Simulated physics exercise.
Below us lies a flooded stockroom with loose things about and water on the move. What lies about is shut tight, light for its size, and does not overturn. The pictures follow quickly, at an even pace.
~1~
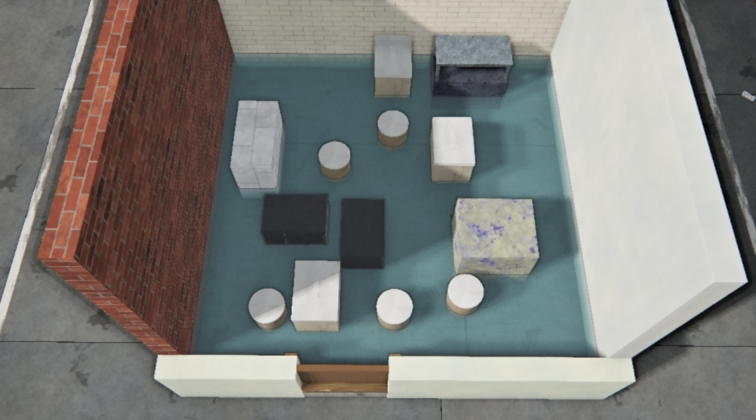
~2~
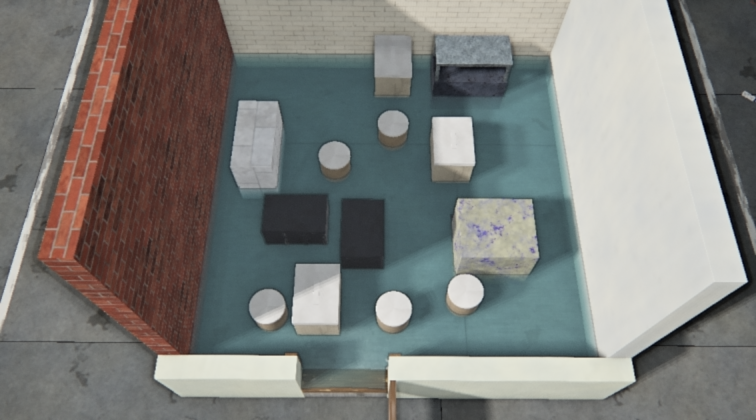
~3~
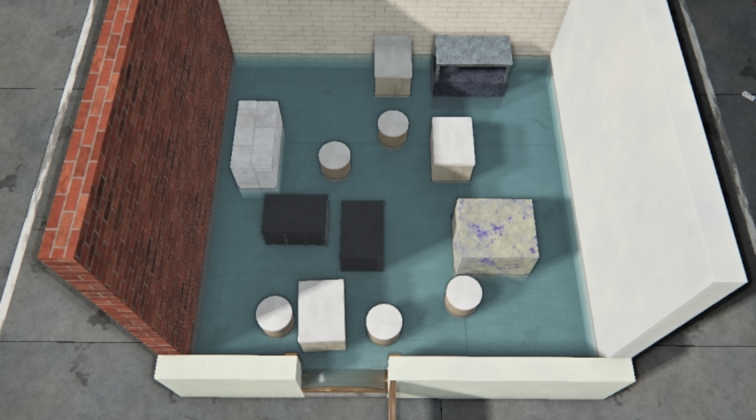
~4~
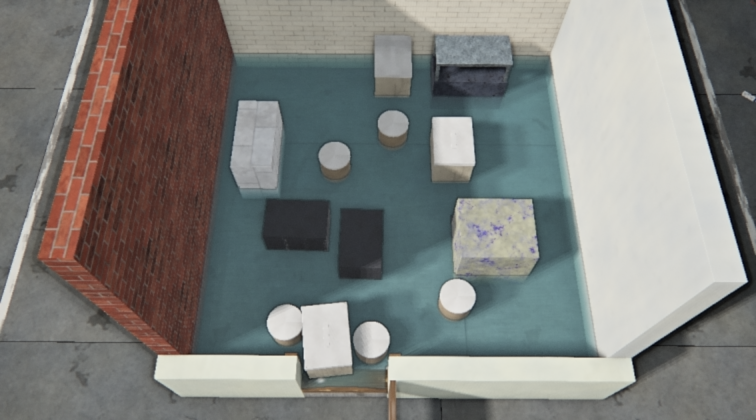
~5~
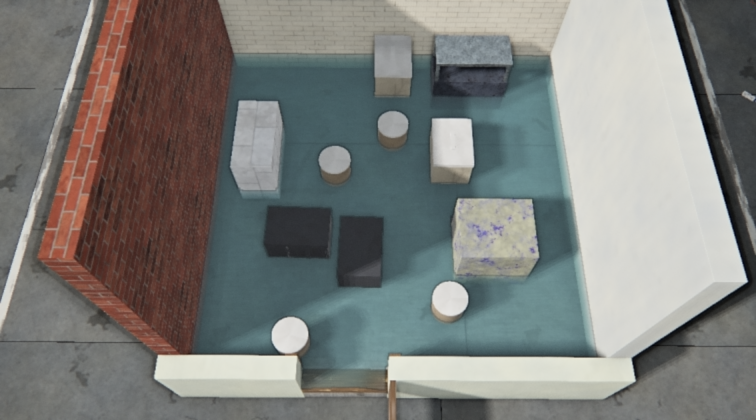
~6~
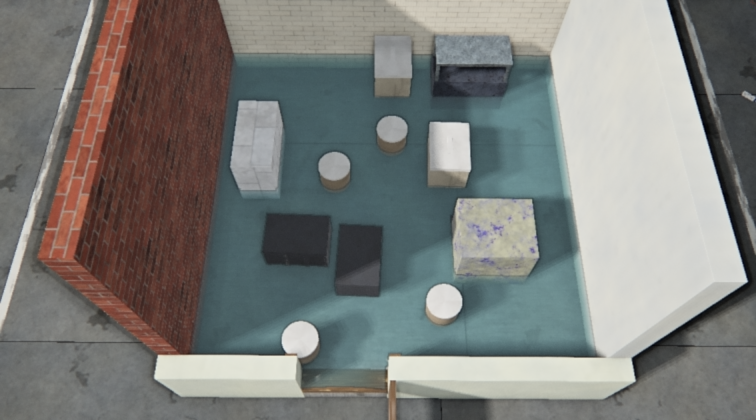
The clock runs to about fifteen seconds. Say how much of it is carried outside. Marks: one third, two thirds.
Share: At least two thirds.
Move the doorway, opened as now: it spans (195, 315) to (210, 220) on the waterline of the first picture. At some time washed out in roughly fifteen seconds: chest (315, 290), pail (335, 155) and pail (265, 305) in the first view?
In turn: Out, yes, out.
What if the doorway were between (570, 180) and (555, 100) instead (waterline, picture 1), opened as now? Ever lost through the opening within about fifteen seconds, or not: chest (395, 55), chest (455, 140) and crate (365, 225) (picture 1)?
As listed: Kept in, through, carried outside.
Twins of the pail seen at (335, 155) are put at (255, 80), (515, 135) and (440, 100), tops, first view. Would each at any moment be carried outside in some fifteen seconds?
In that order: Stays, stays, inside.
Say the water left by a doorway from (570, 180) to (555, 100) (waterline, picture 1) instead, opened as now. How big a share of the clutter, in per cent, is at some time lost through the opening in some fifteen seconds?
Some 50 per cent.
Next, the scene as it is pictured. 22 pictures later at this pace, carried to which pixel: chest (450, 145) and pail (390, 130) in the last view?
Close to (386, 263) and (359, 216).
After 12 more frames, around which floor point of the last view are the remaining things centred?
Close to (377, 184).
A moment on, 3 of 10 are out; 7 afloat.
Next, 6 of 10 are out; 4 afloat.
Later, 7 of 10 are out; 3 afloat.
In the end, 8 of 10 are out; 2 afloat.
